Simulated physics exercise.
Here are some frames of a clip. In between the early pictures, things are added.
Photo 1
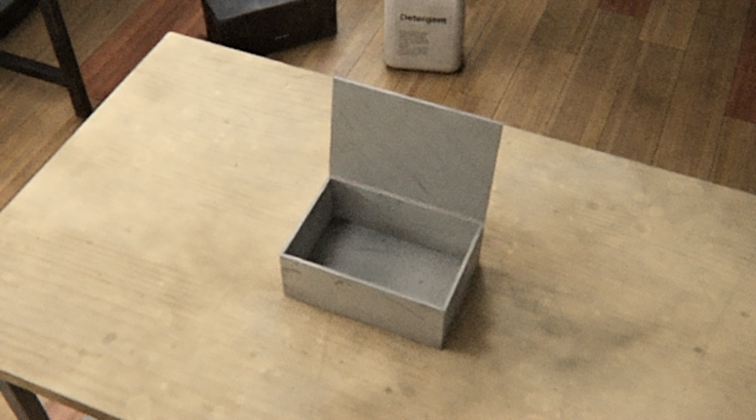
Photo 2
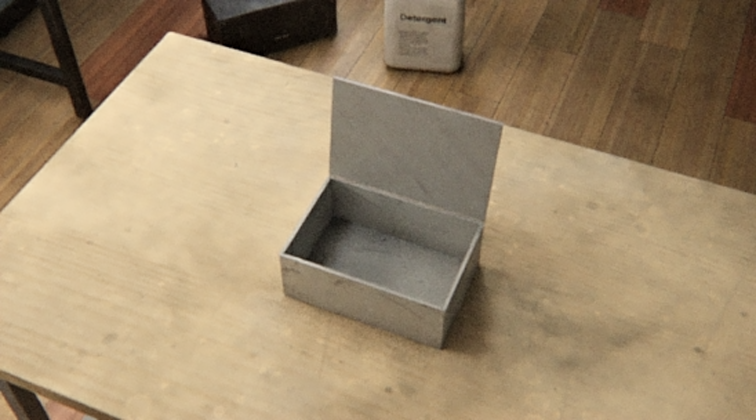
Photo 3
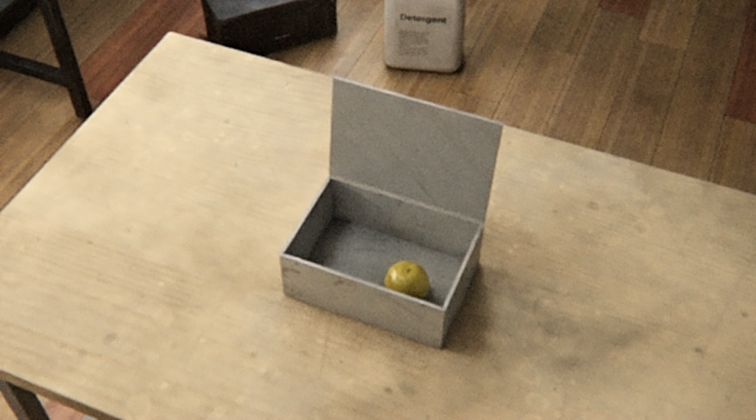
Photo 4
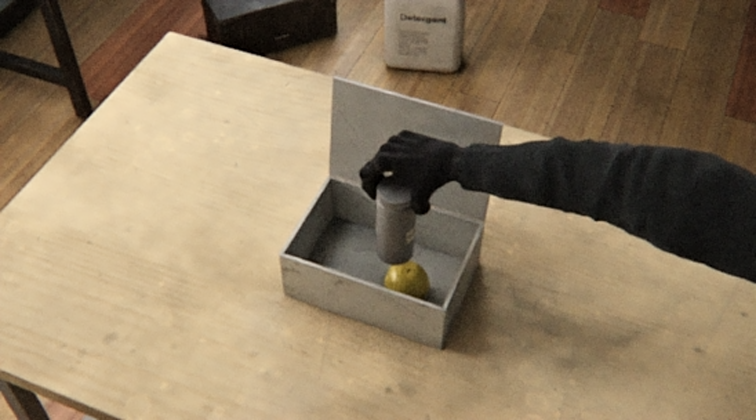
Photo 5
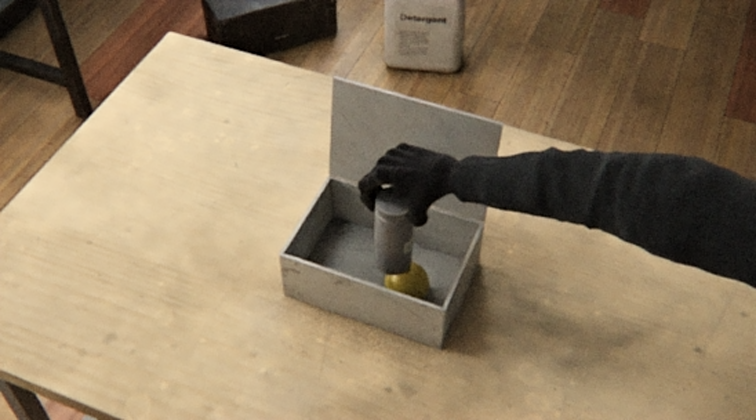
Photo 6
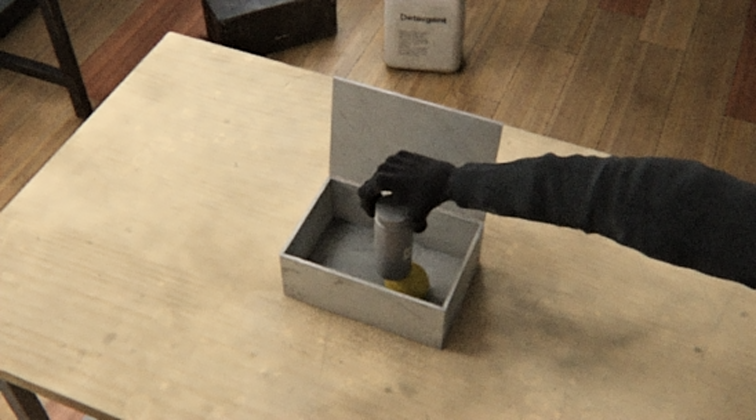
In the video, an open, empty grey box sits on a wooden table, then a yellowish fruit appears inside it. A black-gloved hand then holds a grey jar over the box and lowers it slightly beside the fruit.
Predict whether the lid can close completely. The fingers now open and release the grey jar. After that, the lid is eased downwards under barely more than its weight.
Prediction: The lid can close completely.
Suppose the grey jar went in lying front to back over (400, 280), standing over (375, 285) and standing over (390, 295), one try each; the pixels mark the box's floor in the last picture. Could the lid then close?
First try: It sits on the rim; second try: It is held up; third try: It shuts flat.
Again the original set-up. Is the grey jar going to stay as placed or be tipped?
Once everything settles, it ends up at a slant.
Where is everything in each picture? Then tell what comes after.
In the first picture, the last thing is not in view yet.
In the second picture, the last thing is not in view yet.
In the third picture, the last thing is not in view yet.
The fourth picture shows on its way; grey jar (396, 221).
The fifth picture shows on its way; grey jar (394, 232).
The sixth picture shows in place under the hand; grey jar (394, 238).
Then, 0.40 s past the last view, grey jar on its side near (353, 279); yellow apple displaced a little.
Then, 1.10 s past the last view, lid starting down; grey jar on its side near (339, 280); yellow apple displaced a little.
Then, 1.60 s past the last view, lid 57° above the rim; grey jar on its side near (340, 280); yellow apple displaced a little.
Then, 2.00 s past the last view, lid 9° above the rim; grey jar on its side near (340, 280); yellow apple displaced a little.
Finally, lid shut; down or leaning hard in the box, grey jar; yellow apple still in place. Final places as the last picture's camera would see them, grey jar near (340, 280).
